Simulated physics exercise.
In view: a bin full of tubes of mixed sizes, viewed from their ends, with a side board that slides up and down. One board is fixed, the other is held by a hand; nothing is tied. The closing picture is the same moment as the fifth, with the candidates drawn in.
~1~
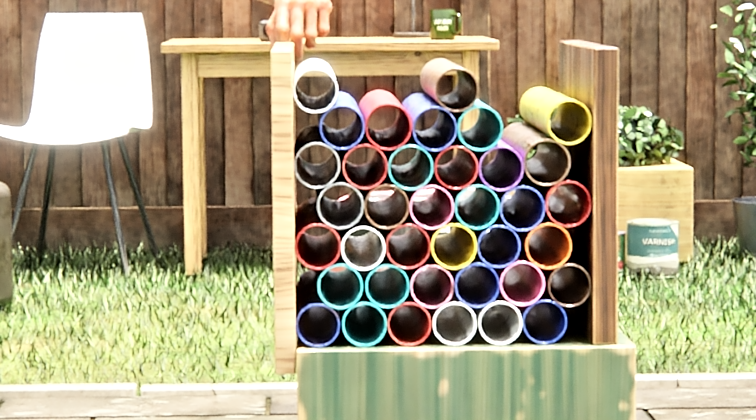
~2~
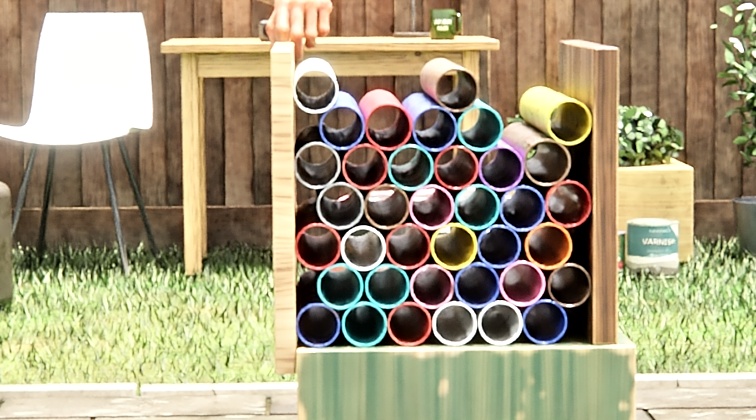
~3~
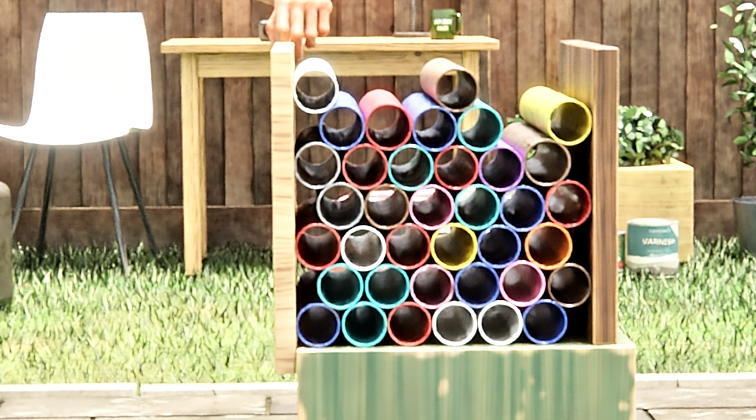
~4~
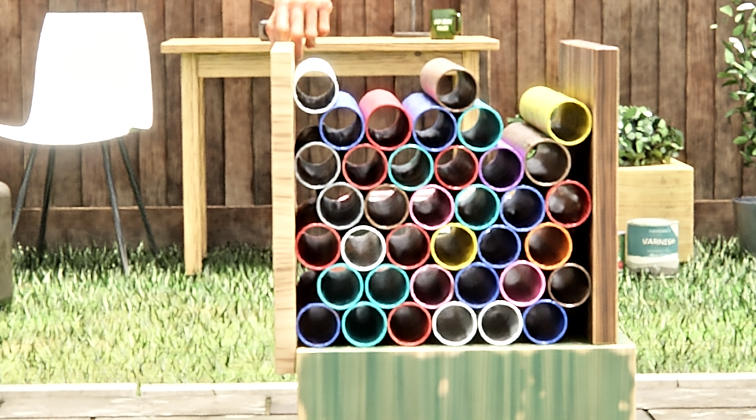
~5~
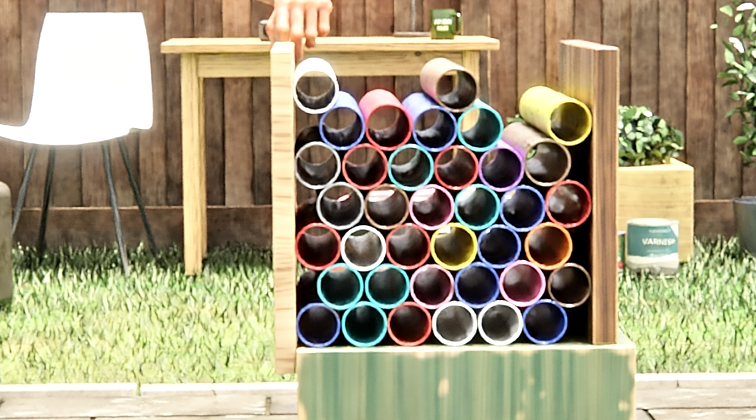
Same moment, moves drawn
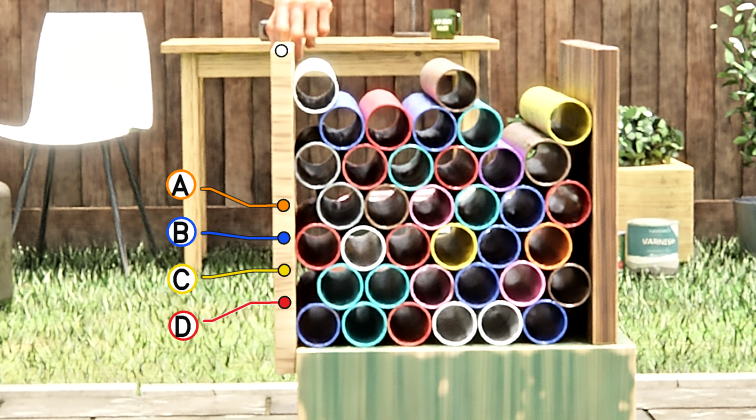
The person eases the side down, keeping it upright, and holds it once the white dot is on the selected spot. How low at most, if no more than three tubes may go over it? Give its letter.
At most to C.
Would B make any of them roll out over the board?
At B: Yes.
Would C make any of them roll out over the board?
Yes.
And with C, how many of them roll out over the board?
With C, three.
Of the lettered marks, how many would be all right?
Three of the four.
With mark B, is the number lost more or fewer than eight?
Fewer than eight.
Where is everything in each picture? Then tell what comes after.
A brown tube (457, 90); side board (285, 195); a blue tube (318, 325), in the first picture.
A blue tube (318, 325); a blue tube (545, 322), in the second picture.
A brown tube (570, 285); a blue tube (498, 246), in the third picture.
A grey tube (341, 206); a red tube (568, 204), in the fourth picture.
A blue tube (434, 129); a brown tube (457, 90); side board (285, 195), in the fifth picture.
On the copy, A at (284, 205); B at (284, 238); C at (284, 271); D at (285, 303); the white dot at (282, 51).
On C. First, top of the board (293, 145).
Then, top of the board (294, 250).
Finally, top of the board (295, 269), three out over the board.
By contrast, A one out over the board; B three out over the board; D more than three out over the board.
